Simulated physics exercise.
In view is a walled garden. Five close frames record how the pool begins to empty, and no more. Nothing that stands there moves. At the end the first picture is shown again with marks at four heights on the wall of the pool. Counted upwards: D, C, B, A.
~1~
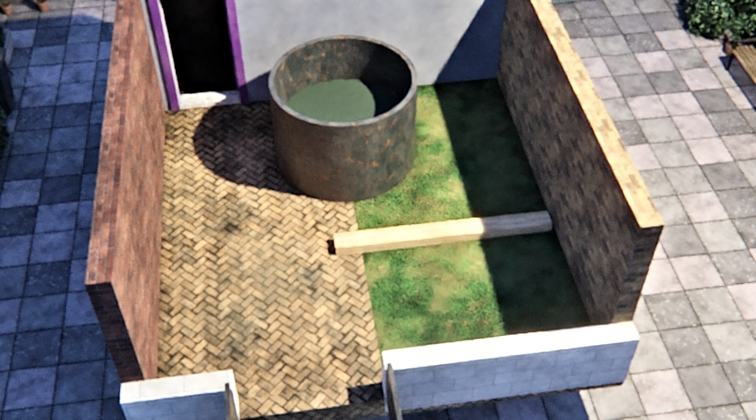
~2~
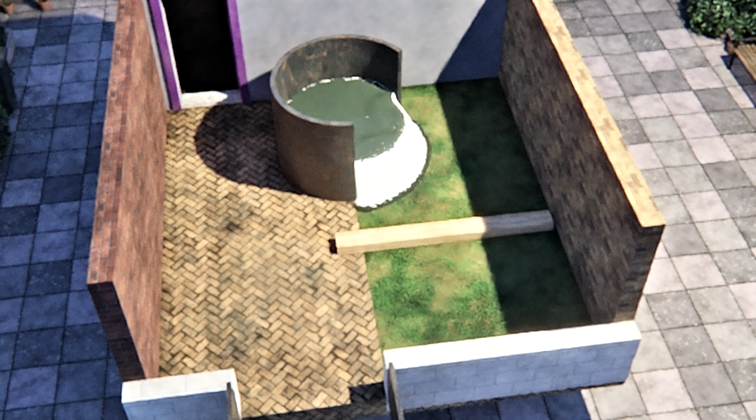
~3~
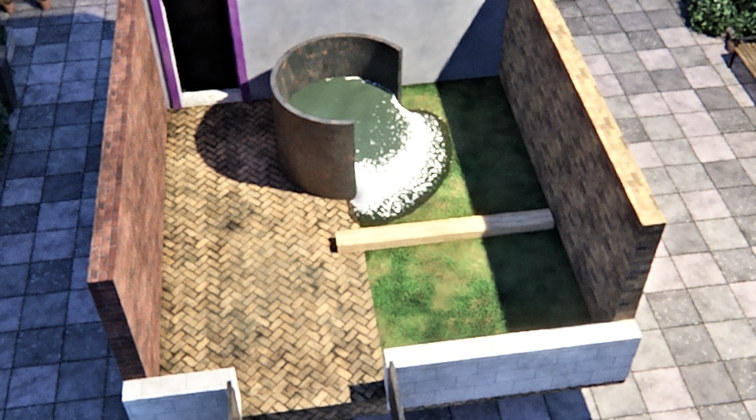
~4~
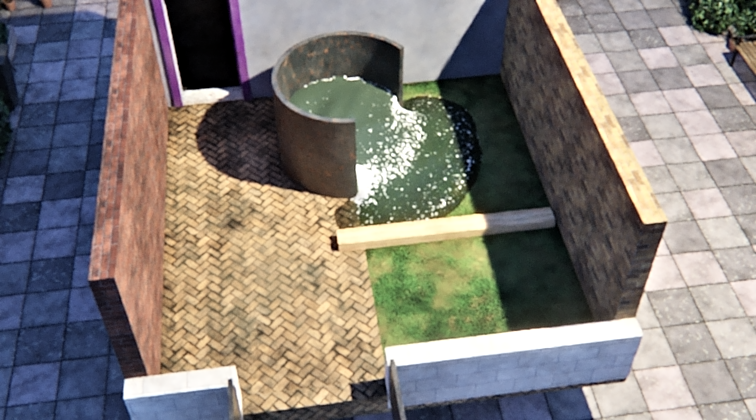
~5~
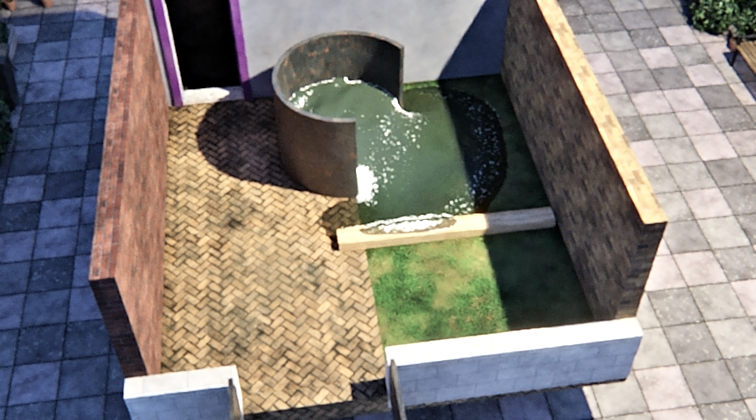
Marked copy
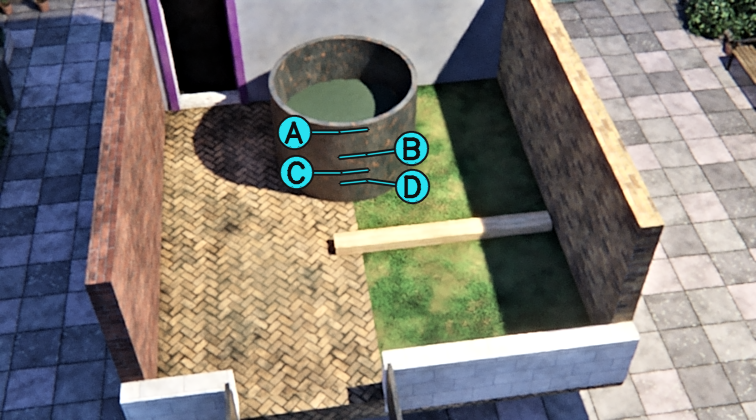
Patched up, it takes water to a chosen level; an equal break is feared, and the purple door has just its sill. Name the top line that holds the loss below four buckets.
Level B just does it.
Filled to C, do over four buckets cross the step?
No.
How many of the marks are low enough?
Three of them.
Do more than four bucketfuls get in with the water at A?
Yes.
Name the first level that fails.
The answer is A.
In cyan, A at (352, 130); B at (353, 156); C at (354, 171); D at (354, 182); from the bottom up D, C, B, A.
With A, about 8 bucketfuls get in.
With B, a splash gets over, under a bucket.
With C, nothing gets over.
With D, nothing gets over.
